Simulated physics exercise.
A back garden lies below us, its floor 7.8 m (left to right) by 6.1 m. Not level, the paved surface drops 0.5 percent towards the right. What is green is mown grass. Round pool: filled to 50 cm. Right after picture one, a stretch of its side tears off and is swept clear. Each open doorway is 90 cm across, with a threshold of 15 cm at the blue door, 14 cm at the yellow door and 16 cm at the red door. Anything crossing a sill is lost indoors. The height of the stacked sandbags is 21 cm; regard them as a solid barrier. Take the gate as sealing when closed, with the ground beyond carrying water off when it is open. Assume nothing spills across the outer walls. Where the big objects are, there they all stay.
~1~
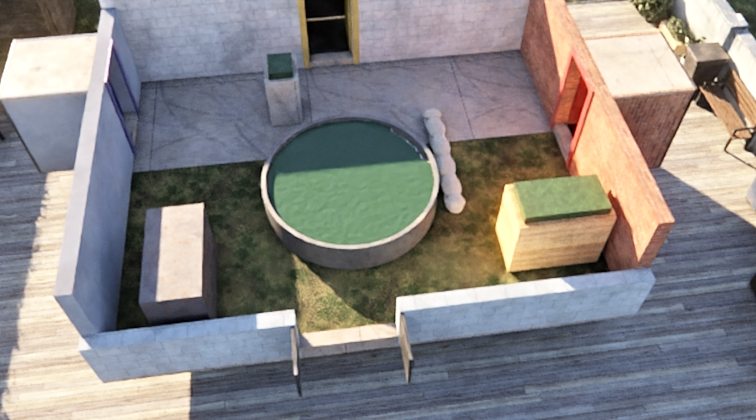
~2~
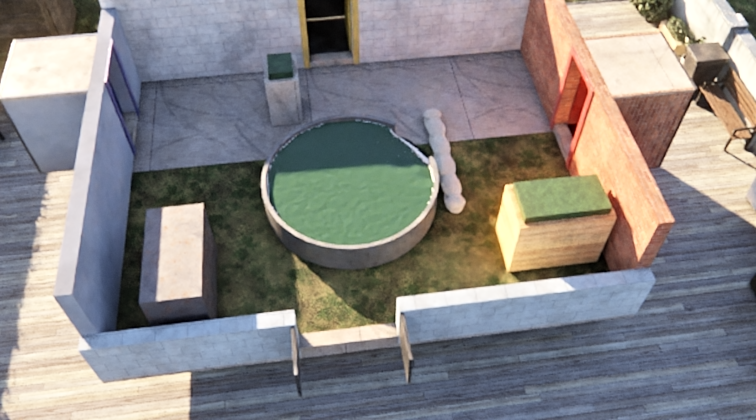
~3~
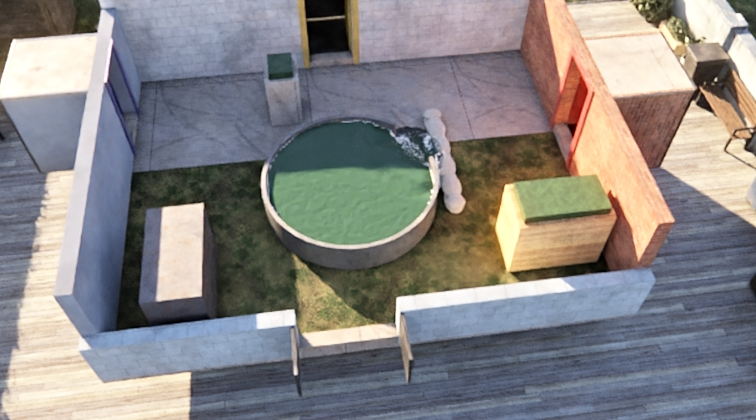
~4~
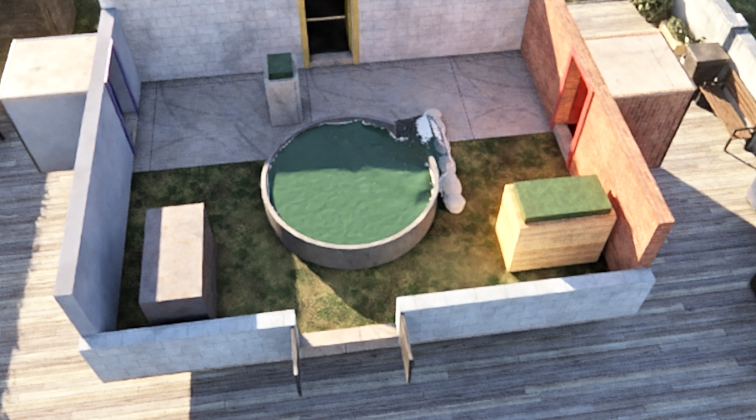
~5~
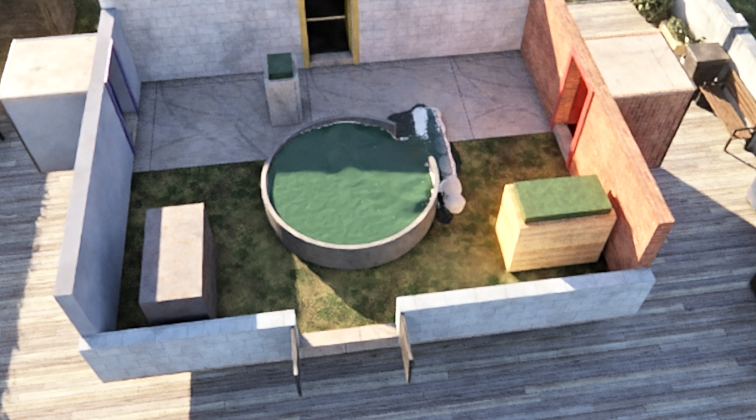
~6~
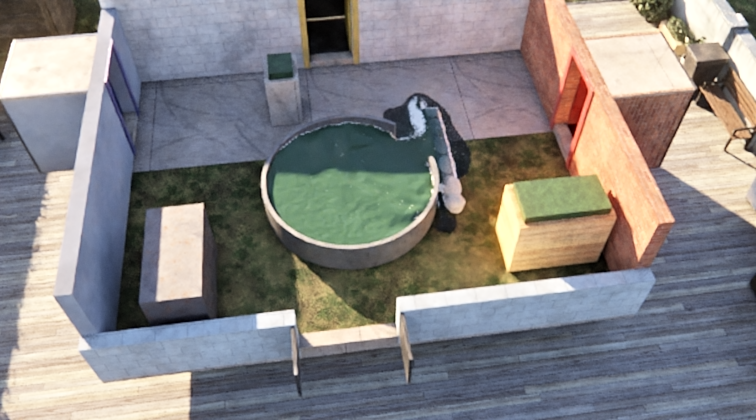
In a walled back garden seen from above, a round pool of still green water sits on mown grass beside stacked sandbags. Its rim breaks open on the right, and water pours out against the sandbags, then spreads along them and onto the paving behind in a dark, foam-edged patch.
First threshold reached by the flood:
The yellow one.
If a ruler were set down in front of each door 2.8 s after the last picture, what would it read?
Depths in cm: Blue 0, yellow 15, red 7.
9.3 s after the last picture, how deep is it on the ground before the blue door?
Roughly 7.0 centimetres.
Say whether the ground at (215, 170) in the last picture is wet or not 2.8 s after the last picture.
Not yet touched.
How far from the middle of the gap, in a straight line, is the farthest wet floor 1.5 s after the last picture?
I'd put it close to 3.6 m.
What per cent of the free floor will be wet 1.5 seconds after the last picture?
Close to 35 in a hundred parts are wet.
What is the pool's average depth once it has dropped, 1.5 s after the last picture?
It averages close to 37 centimetres.
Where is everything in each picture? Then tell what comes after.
In the first picture, still water, 50 cm deep, in the round pool at (350, 179).
In the second picture, water pours out at (414, 154) and has run 0.6 m, to (398, 141); deepest outside 20 cm, 50 cm at the round pool's back.
In the third picture, water pours out at (414, 155) and has run 0.8 m, to (439, 189); deepest outside 30 cm, 50 cm at the round pool's back.
In the fourth picture, water pours out at (414, 155) and has run 1.1 m, to (443, 205); deepest outside 30 cm, 50 cm at the round pool's back.
In the fifth picture, water pours out at (414, 155) and has run 1.4 m, to (422, 107); deepest outside 35 cm, 50 cm at the round pool's back.
In the sixth picture, the front is at (422, 97), 1.7 m from the gap at (414, 154); 2.1 m2 of floor is under water; 50 cm left at the back of the round pool.
A moment later water covers 20 % of the floor and is deepest (44 cm) near (432, 159); blue door not reached, yellow door not reached, red door not reached.
Soon after water covers 35 % of the floor and is deepest (40 cm) near (433, 167); blue door not reached, yellow door reached 1.0 s after the last picture, red door not reached.
Next water covers 50 % of the floor and is deepest (32 cm) near (433, 167); blue door not reached, yellow door reached 1.0 s after the last picture, red door reached 2.1 s after the last picture.
Later on water covers 65 % of the floor and is deepest (26 cm) near (433, 167); blue door reached 3.8 s after the last picture, yellow door reached 1.0 s after the last picture, red door reached 2.1 s after the last picture.
At the end water covers 85 % of the floor and is deepest (19 cm) near (433, 167); blue door reached 3.8 s after the last picture, yellow door reached 1.0 s after the last picture, red door reached 2.1 s after the last picture.
